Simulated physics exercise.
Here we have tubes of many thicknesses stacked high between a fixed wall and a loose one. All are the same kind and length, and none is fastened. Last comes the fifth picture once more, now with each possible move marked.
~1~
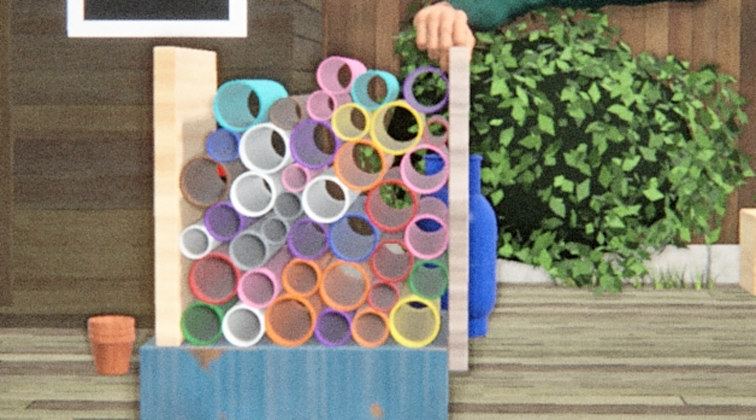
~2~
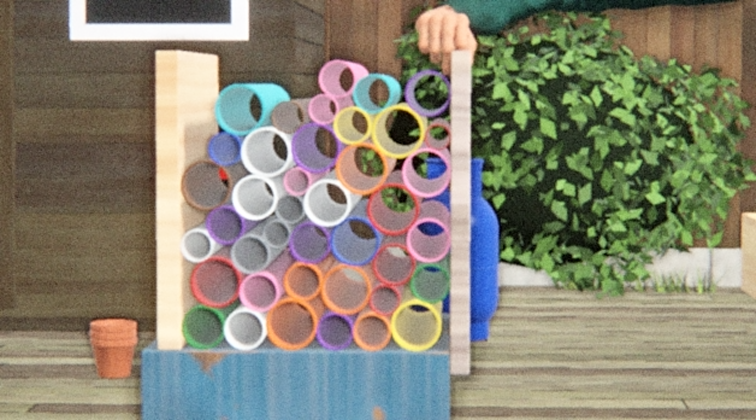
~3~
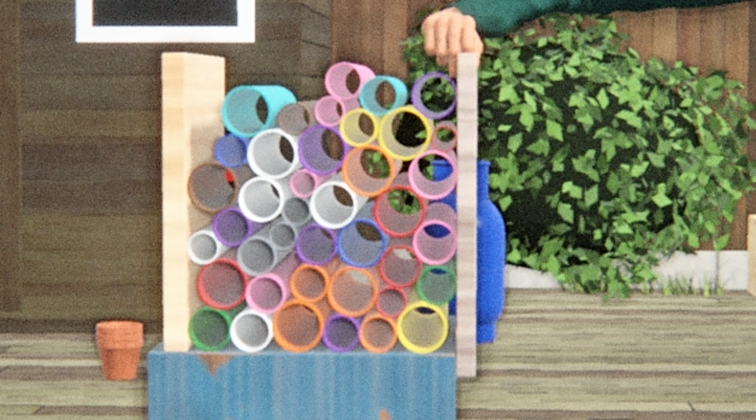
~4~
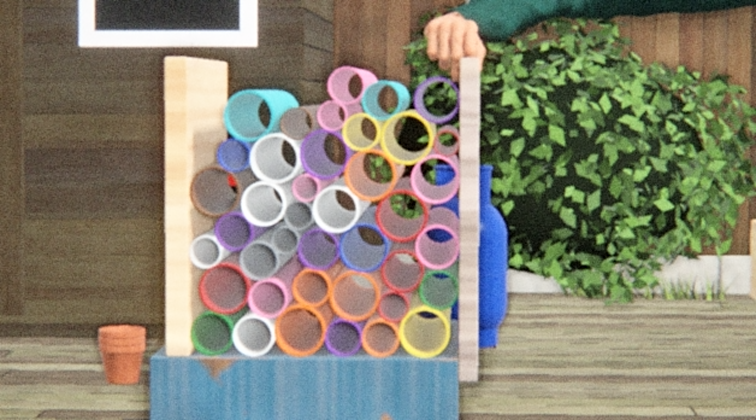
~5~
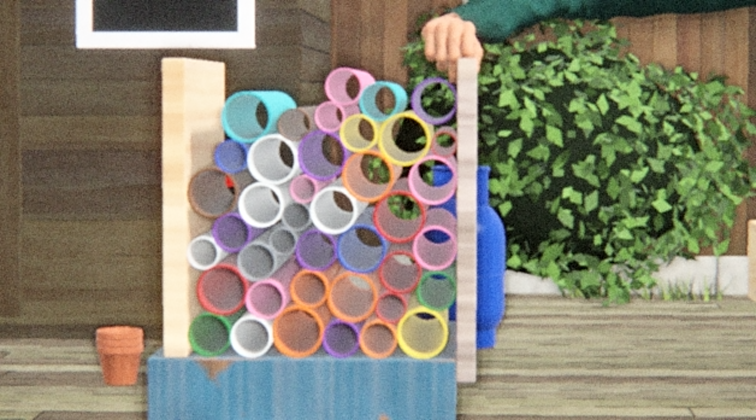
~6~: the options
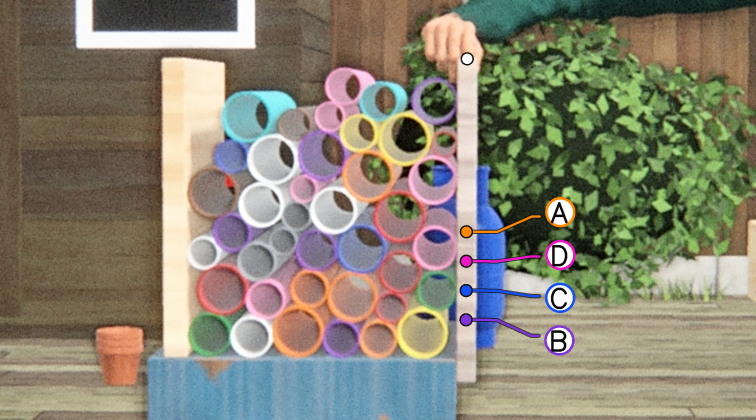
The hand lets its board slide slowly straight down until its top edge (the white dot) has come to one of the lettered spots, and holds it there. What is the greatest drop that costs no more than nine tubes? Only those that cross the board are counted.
The lowest mark that will do is D.
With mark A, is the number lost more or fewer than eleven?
It loses fewer than eleven.
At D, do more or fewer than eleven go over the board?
Fewer than eleven.
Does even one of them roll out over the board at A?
Yes, at A.
On the marked copy, A at (467, 232); B at (466, 320); C at (466, 291); D at (466, 261); the white dot at (467, 59).
Following D. Soon after the start, top of the board (457, 146).
Later, top of the board (456, 244).
In the end, top of the board (456, 260), about six out over the board.
As for the rest, A about six out over the board; B more than nine out over the board; C more than nine out over the board.
